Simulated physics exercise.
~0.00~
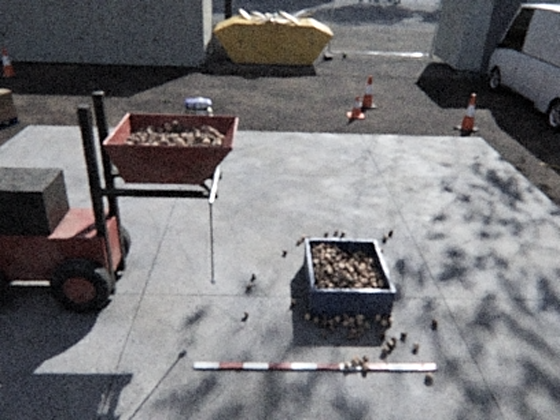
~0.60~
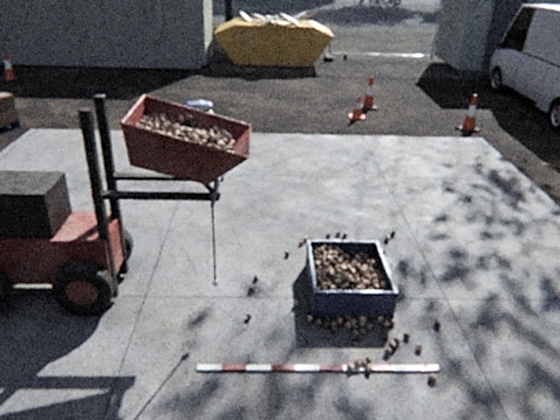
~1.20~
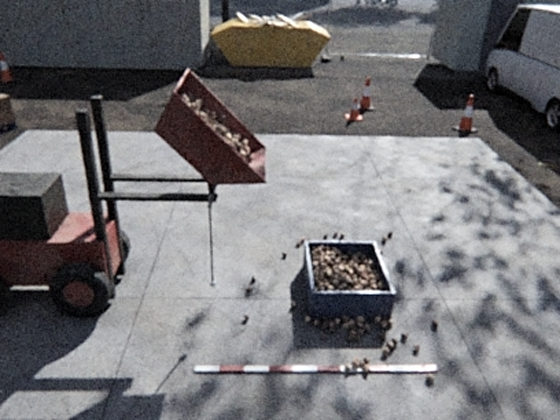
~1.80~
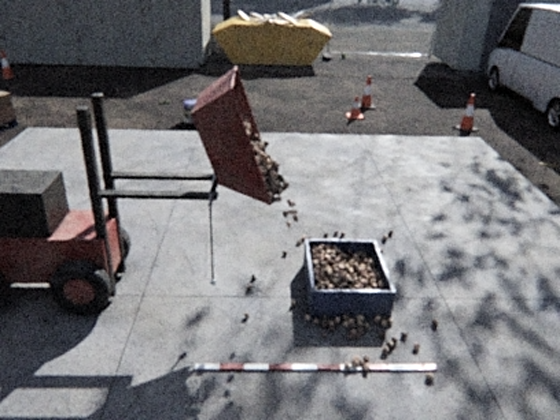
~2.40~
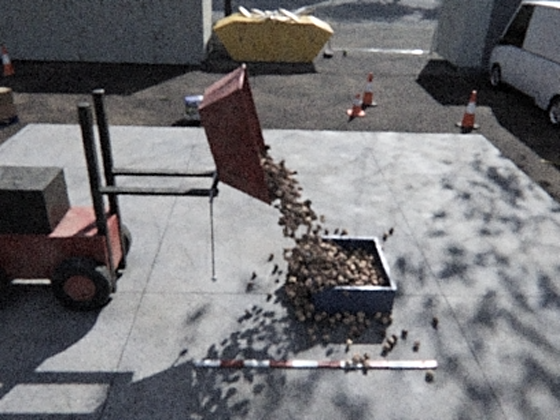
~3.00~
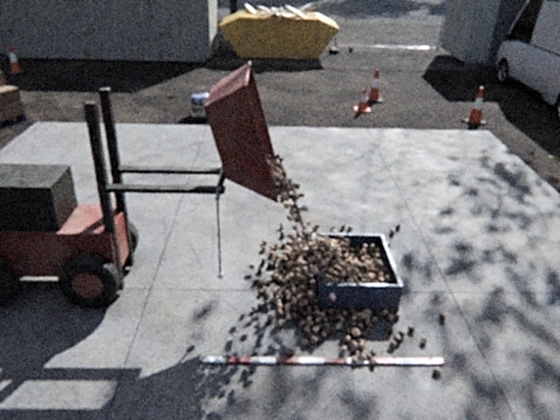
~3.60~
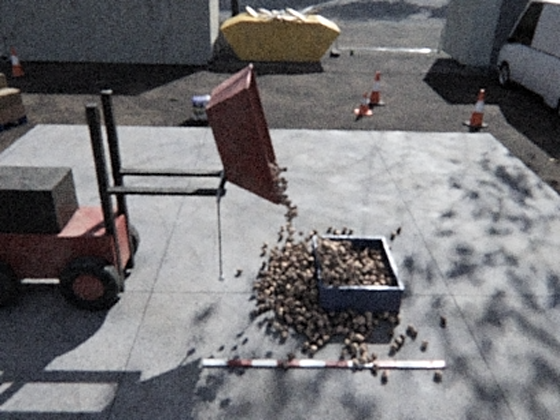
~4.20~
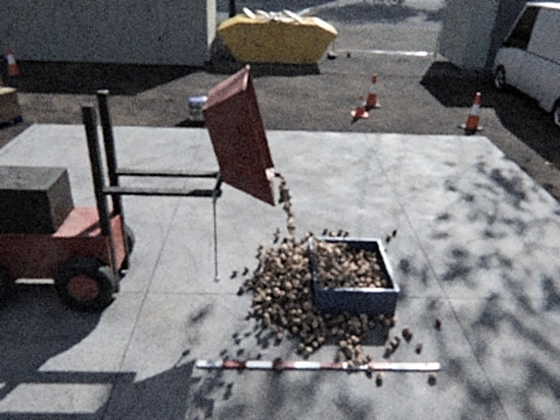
A red skip on a forklift tips rightward, spilling stones mostly short of the blue bin.
